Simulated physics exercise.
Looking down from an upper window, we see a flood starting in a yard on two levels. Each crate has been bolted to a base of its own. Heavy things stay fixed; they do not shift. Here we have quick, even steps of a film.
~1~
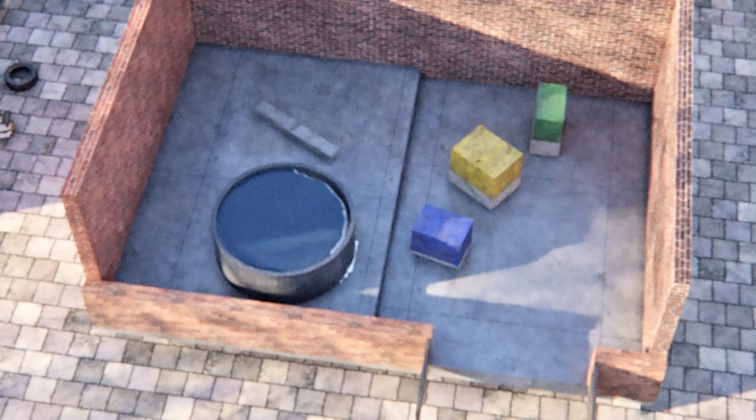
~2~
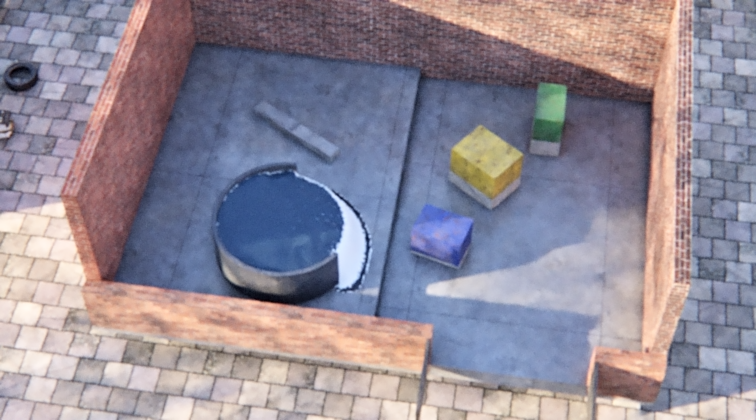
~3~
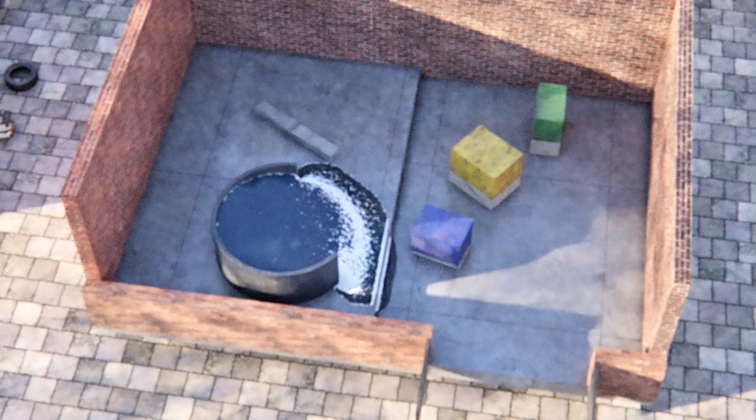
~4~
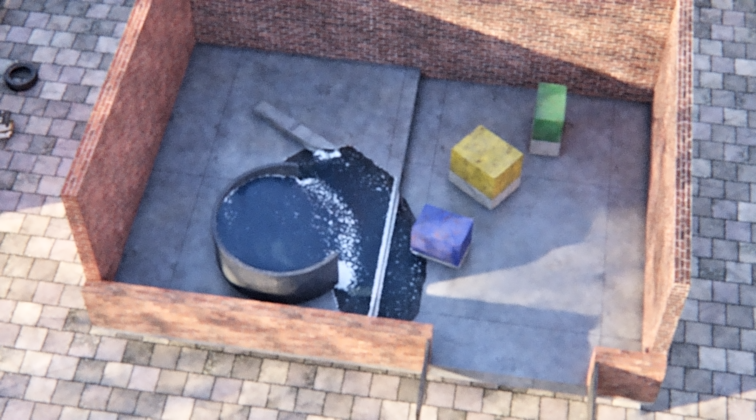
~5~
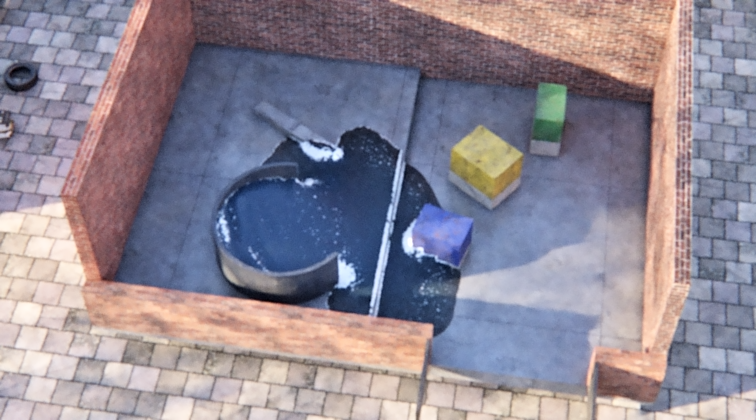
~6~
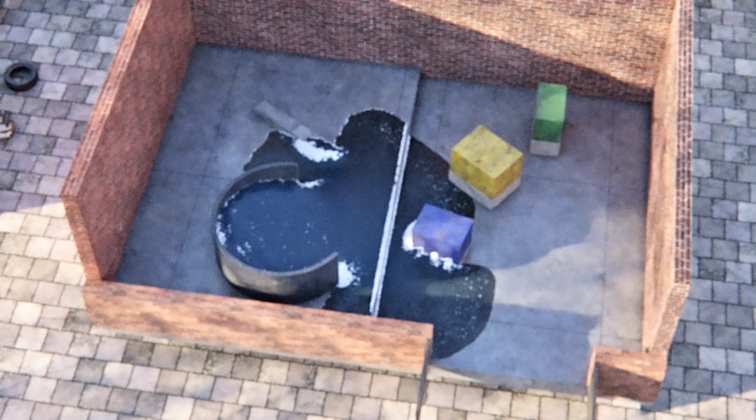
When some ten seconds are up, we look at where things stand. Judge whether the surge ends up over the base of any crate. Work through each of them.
The green crate keeps dry. The yellow crate gets wet. The blue crate gets wet.
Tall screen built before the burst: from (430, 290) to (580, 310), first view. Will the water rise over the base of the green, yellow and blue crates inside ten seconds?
Green: Untouched; yellow: Reached; blue: Reached.
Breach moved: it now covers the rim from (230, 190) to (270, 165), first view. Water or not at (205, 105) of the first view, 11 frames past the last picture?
Outcome: Submerged.
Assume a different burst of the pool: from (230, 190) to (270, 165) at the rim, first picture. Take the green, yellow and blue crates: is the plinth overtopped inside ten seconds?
Crate by crate: Green - left alone; yellow - left alone; blue - hit.
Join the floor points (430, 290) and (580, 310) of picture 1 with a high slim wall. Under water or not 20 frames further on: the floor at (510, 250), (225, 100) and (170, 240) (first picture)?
The first point comes out inundated, the next unwetted, the last unwetted.
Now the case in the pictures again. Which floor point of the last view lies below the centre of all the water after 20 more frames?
(461, 205).
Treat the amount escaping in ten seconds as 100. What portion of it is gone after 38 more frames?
Around 60 % of the total, roughly.
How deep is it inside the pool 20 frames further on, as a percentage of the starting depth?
Somewhere around 14 %, give or take.
A moment on, water covers 45 % of the floor; the green crate water round its plinth, the yellow crate water round its plinth, the blue crate water round its plinth.
Next, water covers 55 % of the floor; the green crate water round its plinth, the yellow crate water round its plinth, the blue crate water round its plinth.
Then, water covers 60 % of the floor; the green crate water round its plinth, the yellow crate water round its plinth, the blue crate water round its plinth.
Later, water covers 65 % of the floor; the green crate water round its plinth, the yellow crate water round its plinth, the blue crate water round its plinth.
In the end, water covers 65 % of the floor; the green crate stayed above the water, the yellow crate was topped, the blue crate was topped.
